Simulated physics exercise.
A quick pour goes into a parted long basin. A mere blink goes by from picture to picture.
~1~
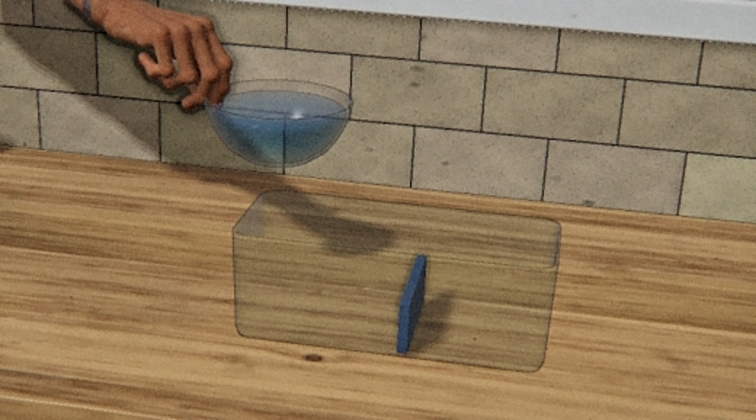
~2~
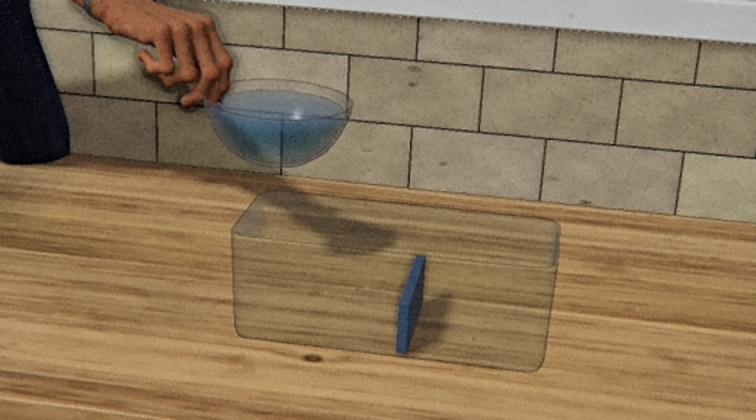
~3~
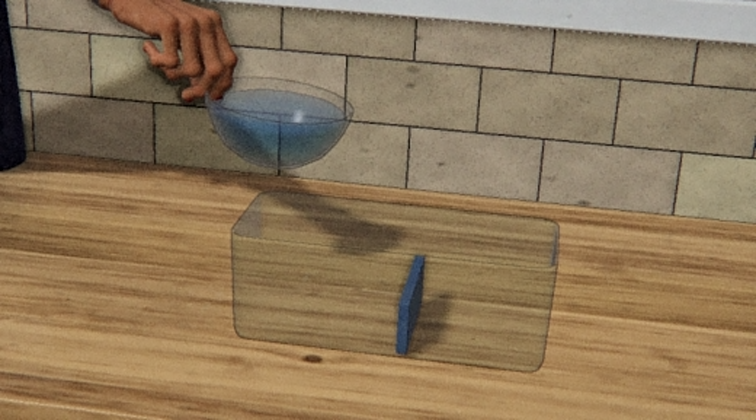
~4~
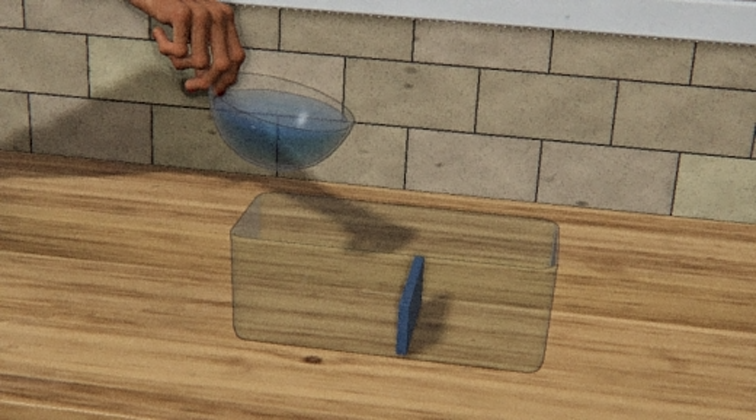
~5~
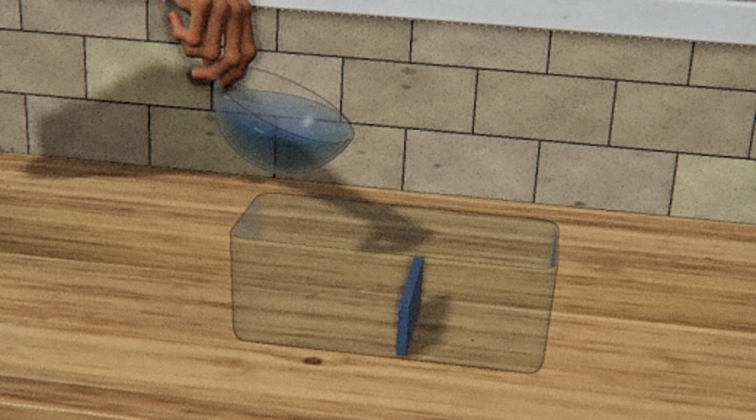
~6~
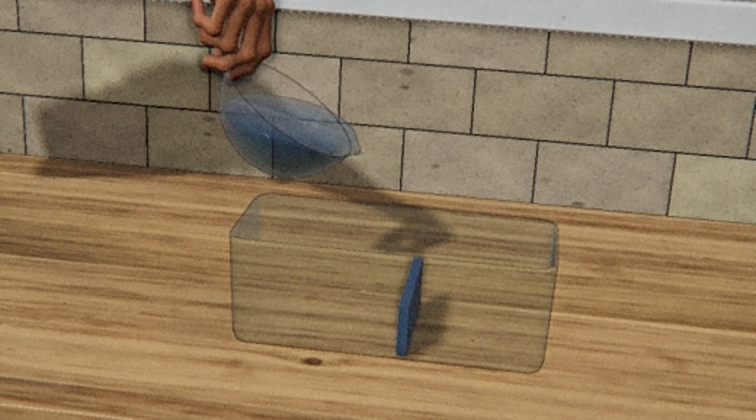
A light wooden counter before a pale stone-tiled wall is seen from slightly above, with the camera barely drifting. At upper left, a hand grips a clear bowl of blue liquid above a long, transparent basin with an upright blue divider inside. The hand swings up and rightward, tilting the bowl steeply down to the right, while the liquid shifts toward its lower rim and shadows slide across the wall and counter.
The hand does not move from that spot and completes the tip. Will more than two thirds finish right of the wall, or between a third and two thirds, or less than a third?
Right of the wall there will be less than a third.
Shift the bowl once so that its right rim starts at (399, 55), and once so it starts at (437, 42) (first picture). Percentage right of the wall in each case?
In turn 65 % and 85 %.
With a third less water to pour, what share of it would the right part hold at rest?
It comes to around 5 percent.
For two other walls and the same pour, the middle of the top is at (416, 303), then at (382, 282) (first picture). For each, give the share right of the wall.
First try: Roughly 30 per cent; second try: 45 per cent.
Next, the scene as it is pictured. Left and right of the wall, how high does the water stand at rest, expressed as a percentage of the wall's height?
Left 40 per cent, right 0.
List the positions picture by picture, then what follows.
In the first frame, tilt 0°; pouring edge (351, 107); surface from (214, 100) to (347, 113); the long basin's rim runs from (248, 212) to (559, 246); the wall's top is at (414, 280).
In the second frame, tilt 2°; pouring edge (350, 109); surface from (213, 100) to (347, 114).
In the third frame, tilt 6°; pouring edge (351, 116); surface from (214, 97) to (348, 118).
In the fourth frame, tilt 13°; pouring edge (352, 126); surface from (217, 95) to (349, 123).
In the fifth frame, tilt 23°; pouring edge (352, 139); surface from (222, 96) to (349, 129); 2 per cent is over the edge.
In the sixth frame, tilt 34°; pouring edge (348, 154); surface from (226, 99) to (336, 136); 8 per cent is over the edge.
A moment on, the bowl is tipped on its side and 6 per cent is still to pour, 75 is left of the wall and 0 right of it.
Next, the bowl is tipped on its side and 0 per cent is still to pour, 93 is left of the wall and 1 right of it.
Then the bowl is tipped on its side and 0 per cent is still to pour, 89 is left of the wall and 5 right of it.
Later the bowl is tipped on its side and 0 per cent is still to pour, 89 is left of the wall and 6 right of it.
In the end 89 per cent lies left of the wall, 6 right of it and 6 outside.
